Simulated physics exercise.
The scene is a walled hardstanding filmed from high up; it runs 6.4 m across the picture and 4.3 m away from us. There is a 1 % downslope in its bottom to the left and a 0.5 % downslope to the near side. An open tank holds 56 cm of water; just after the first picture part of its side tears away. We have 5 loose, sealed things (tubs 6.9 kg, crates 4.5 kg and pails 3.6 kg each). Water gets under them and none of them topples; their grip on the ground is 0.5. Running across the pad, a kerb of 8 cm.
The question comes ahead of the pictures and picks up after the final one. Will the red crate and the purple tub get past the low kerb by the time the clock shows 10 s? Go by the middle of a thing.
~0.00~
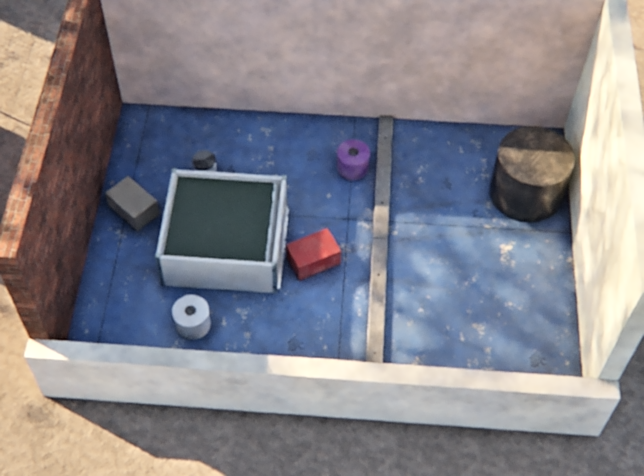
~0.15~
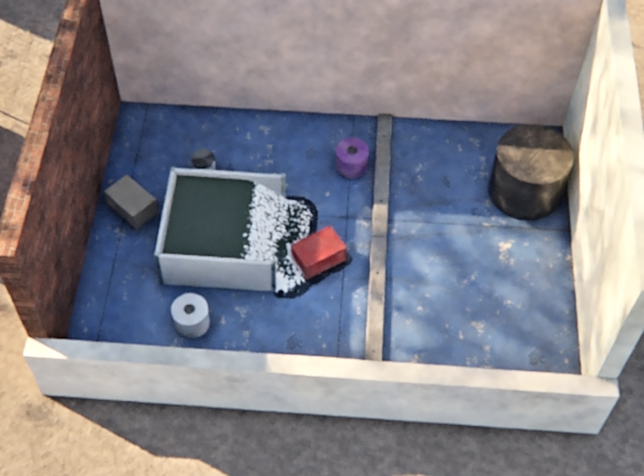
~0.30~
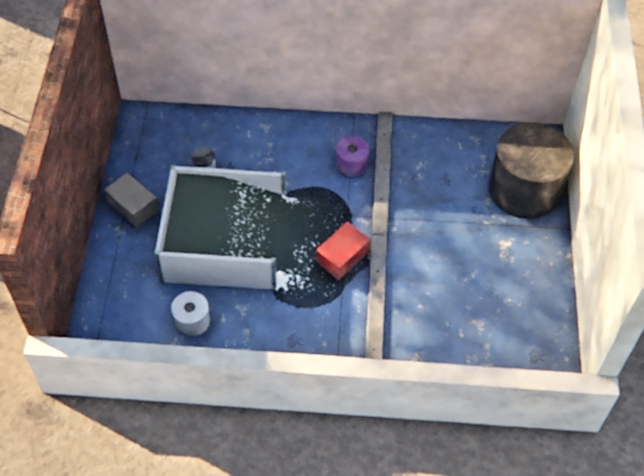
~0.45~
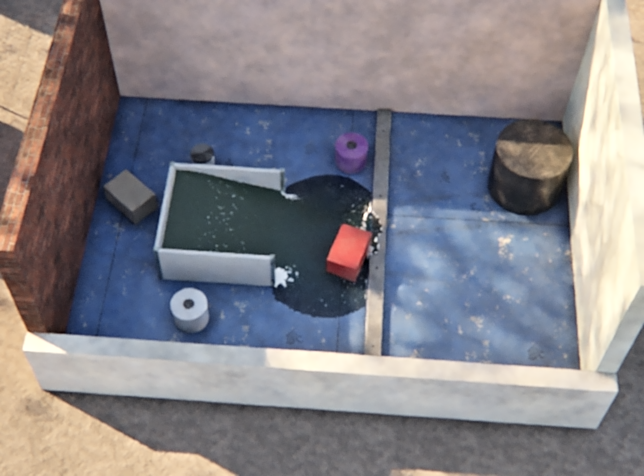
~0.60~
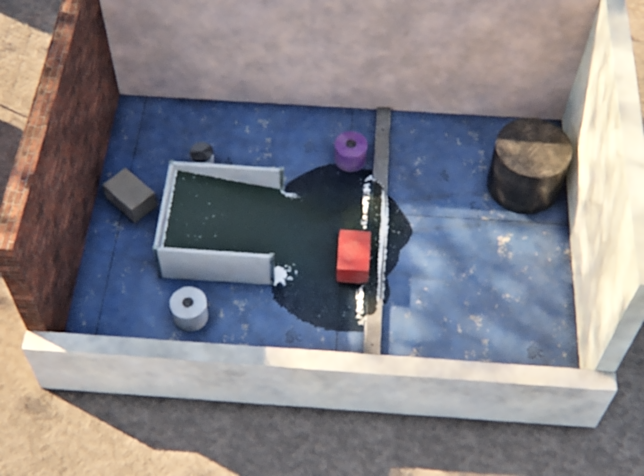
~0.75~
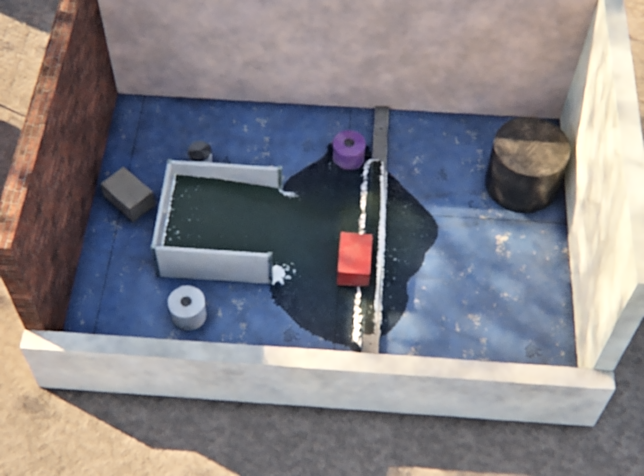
Note: Red crate is over, purple tub is not over.
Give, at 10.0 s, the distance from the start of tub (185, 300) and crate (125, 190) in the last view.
In turn: 0 cm, 40 cm.
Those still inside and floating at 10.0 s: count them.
That would be 2 of them.
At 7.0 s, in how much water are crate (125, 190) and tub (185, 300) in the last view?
3 and 3 cm.
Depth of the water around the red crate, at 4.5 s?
I'd put it at about 8 cm.
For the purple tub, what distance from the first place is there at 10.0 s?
About 120 cm.
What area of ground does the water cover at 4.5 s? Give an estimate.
Somewhere around 22 m2, roughly.
After 2.0 s the red crate is near (449, 330), 2.2 m from its start, afloat; the purple tub is near (338, 112), 0.6 m from its start, aground; 1 of 5 are over the mark; 1 afloat.
After 4.5 s the red crate is near (532, 320), 3.0 m from its start, afloat; the purple tub is near (264, 121), 1.2 m from its start, aground; 1 of 5 are over the mark; 1 afloat.
After 7.0 s the red crate is near (471, 297), 2.2 m from its start, afloat; the purple tub is near (264, 121), 1.2 m from its start, aground; 1 of 5 are over the mark; 1 afloat.
After 10.0 s the red crate is near (496, 296), 2.5 m from its start, afloat; the purple tub is near (264, 121), 1.2 m from its start, aground; 1 of 5 are over the mark; 2 afloat.
